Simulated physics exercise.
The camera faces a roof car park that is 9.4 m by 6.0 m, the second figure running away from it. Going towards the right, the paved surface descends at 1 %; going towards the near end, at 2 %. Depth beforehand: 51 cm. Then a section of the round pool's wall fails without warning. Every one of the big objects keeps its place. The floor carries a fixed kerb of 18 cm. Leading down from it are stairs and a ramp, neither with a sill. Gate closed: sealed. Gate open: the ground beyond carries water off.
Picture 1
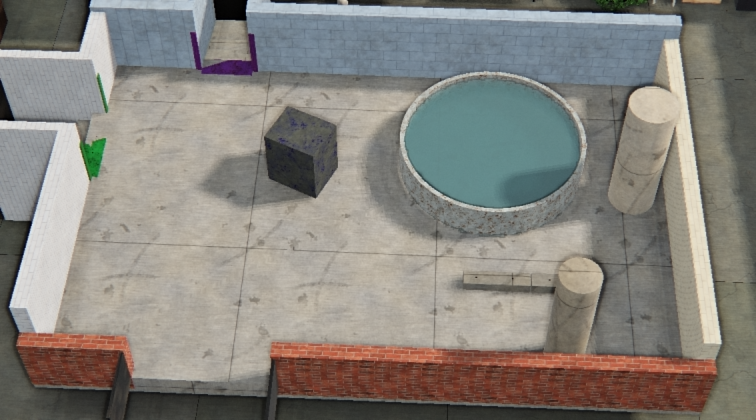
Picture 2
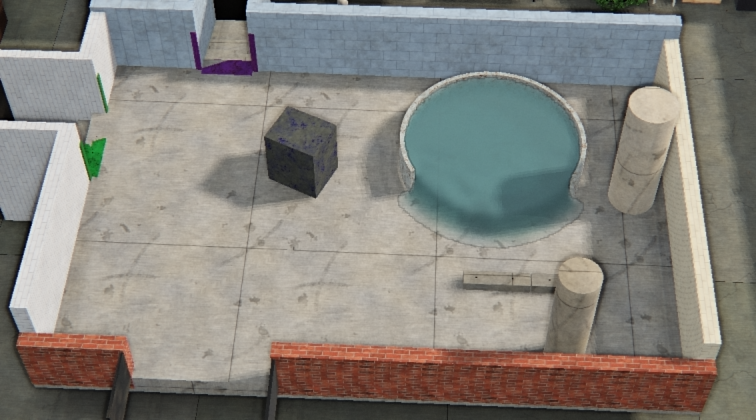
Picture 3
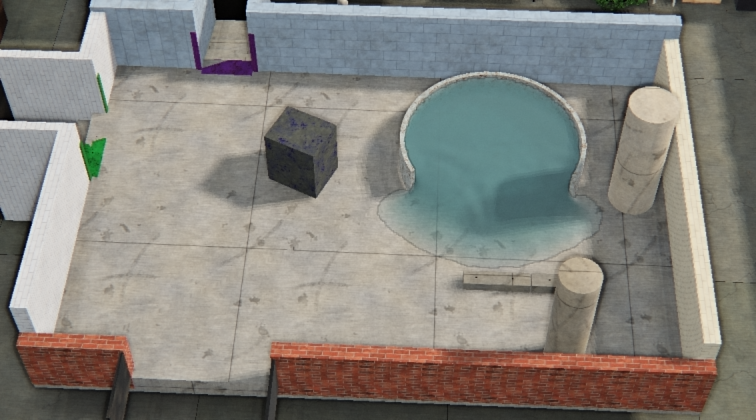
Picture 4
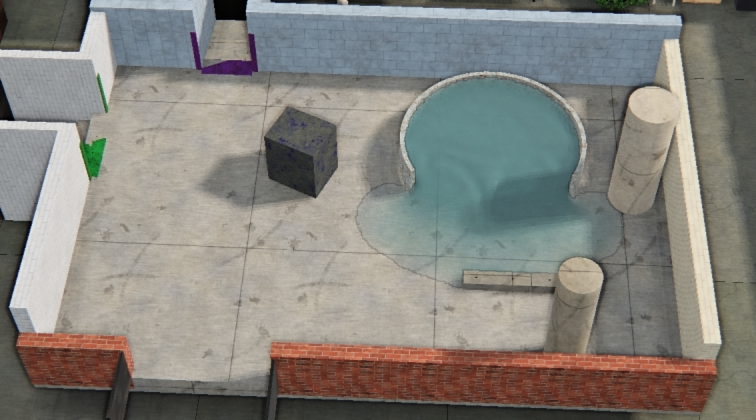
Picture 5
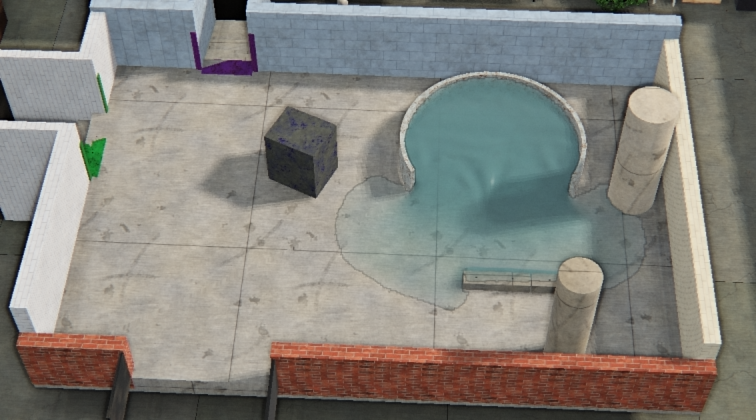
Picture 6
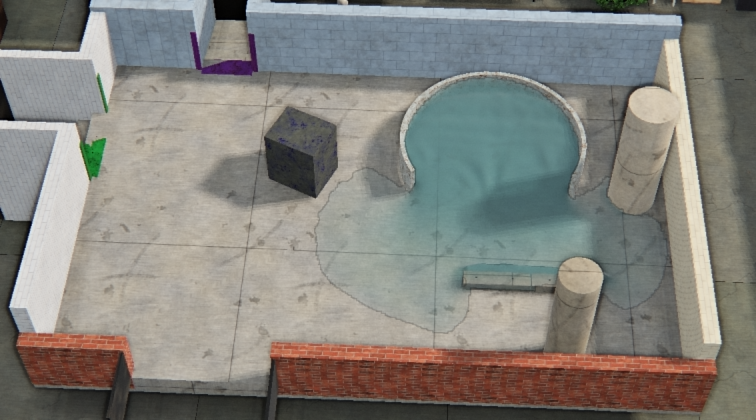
The footage shows a round stone-rimmed pool in a walled paved yard, its near side opening as water pours out and spreads across the paving, flowing around a low block and a pale column while a dark cube stands clear.
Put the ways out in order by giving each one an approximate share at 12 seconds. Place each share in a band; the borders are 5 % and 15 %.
Split: Gate, over 15 %; stairwell (marked green), not even 5 %; down ramp (marked purple), less than 5 %.
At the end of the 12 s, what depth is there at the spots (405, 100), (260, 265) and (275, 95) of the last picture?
Roughly 1, 6 and 1 cm, in turn.
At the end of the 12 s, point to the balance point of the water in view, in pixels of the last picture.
Near (407, 254).
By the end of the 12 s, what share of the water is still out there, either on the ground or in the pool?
I'd put it at some 80 percent still there.
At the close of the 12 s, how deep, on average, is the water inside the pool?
The average depth is around 3 cm.
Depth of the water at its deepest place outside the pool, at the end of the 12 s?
Up to near 14 cm.
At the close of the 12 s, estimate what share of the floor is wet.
Covered: Roughly 85 %.
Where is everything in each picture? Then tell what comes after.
In the first picture, the round pool at (493, 142) is whole and still, 51 cm deep.
In the second picture, water pours out at (492, 223) and has run 1.6 m, to (404, 195); deepest outside 26 cm, 51 cm at the round pool's back.
In the third picture, the front is at (385, 206), 1.8 m from the gap at (492, 226); 2.1 m2 of floor is under water; 51 cm left at the back of the round pool.
In the fourth picture, water pours out at (492, 227) and has run 2.1 m, to (362, 220); deepest outside 24 cm, 51 cm at the round pool's back.
In the fifth picture, the front is at (344, 213), 2.4 m from the gap at (492, 227); 6.4 m2 of floor is under water; 51 cm left at the back of the round pool.
In the sixth picture, the front is at (323, 236), 2.7 m from the gap at (491, 227); 8.5 m2 of floor is under water; 47 cm left at the back of the round pool.
A moment later water covers 35 % of the floor and is deepest (37 cm) near (508, 269); gone so far, the gate 0 %, the stairwell (marked green) 0 %, the down ramp (marked purple) 0 %.
Soon after water covers 40 % of the floor and is deepest (35 cm) near (496, 269); gone so far, the gate 0 %, the stairwell (marked green) 0 %, the down ramp (marked purple) 0 %.
Next water covers 45 % of the floor and is deepest (30 cm) near (582, 373); gone so far, the gate 3 %, the stairwell (marked green) 0 %, the down ramp (marked purple) 0 %.
Later on water covers 70 % of the floor and is deepest (24 cm) near (681, 388); gone so far, the gate 9 %, the stairwell (marked green) 0 %, the down ramp (marked purple) 0 %.
At the end water covers 85 % of the floor and is deepest (14 cm) near (681, 388); gone so far, the gate 19 %, the stairwell (marked green) 1 %, the down ramp (marked purple) 0 %.
